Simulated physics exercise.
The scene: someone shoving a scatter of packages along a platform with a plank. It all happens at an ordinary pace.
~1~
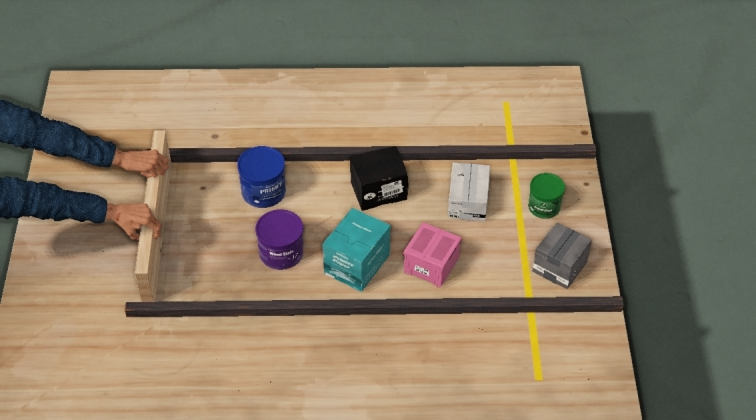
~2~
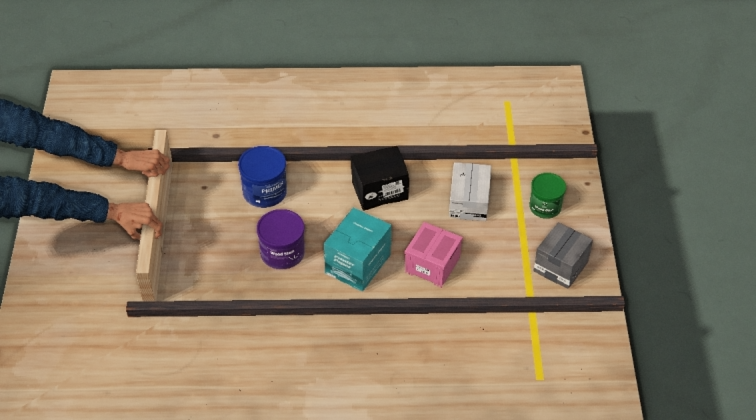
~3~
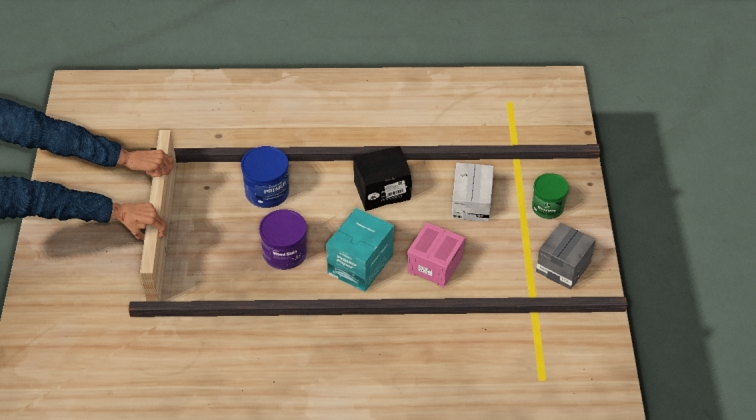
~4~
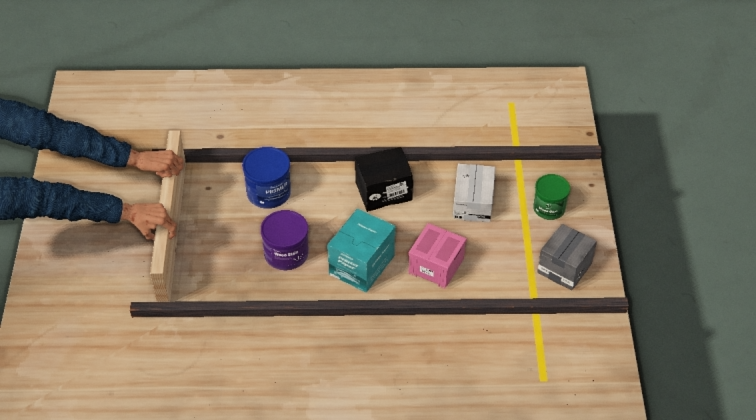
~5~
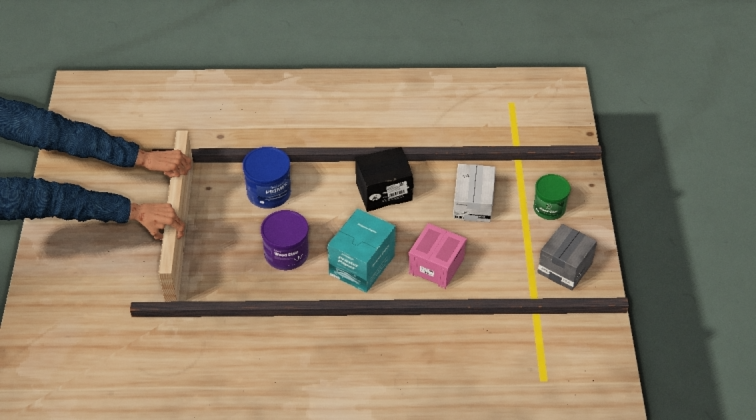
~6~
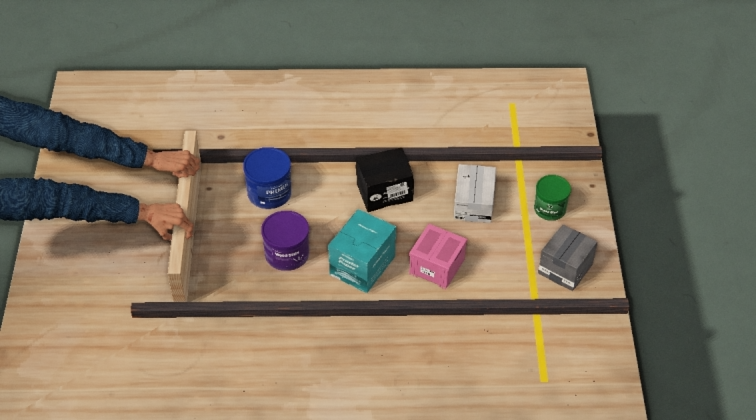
On a pale wooden platform over a green floor, seen from above at an angle, two dark rails run left to right, crossed by a yellow tape line. Between them sit blue and purple pails, turquoise, black, pink and white boxes, and, beyond the tape, a green pail and grey box. Two blue-sleeved arms slide a plank slightly rightward from the left, not touching the packages, which stay in place.
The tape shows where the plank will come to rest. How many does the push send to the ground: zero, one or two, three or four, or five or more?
In the end the number that fall off is three or four.
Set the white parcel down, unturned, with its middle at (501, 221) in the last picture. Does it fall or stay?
Then it survives.
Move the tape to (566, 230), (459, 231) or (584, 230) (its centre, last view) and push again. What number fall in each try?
It would be 5, 0 and 5.
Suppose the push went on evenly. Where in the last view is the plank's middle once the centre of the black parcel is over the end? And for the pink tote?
Near (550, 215) and (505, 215).
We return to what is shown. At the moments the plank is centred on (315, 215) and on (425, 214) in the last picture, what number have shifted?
At the one place 4, at the other 8.
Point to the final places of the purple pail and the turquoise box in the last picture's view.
The purple pail at (553, 241), the turquoise box at (591, 262).
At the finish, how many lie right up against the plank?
The number is 2.
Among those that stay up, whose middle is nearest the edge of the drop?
The black parcel.
Soon after, none off yet; grey box at rest near (568, 258); green pail at rest near (552, 198); white parcel at rest near (475, 193).
Then, none off yet; grey box at rest near (568, 258); green pail at rest near (552, 198); white parcel moved a little near (492, 197).
Further on, none off yet; grey box moved about its own width near (602, 242); green pail moved well along near (609, 213); white parcel moved well along near (569, 210).
At rest, the number that fall off is three or four; fallen, pink tote, white parcel, green pail and grey box.
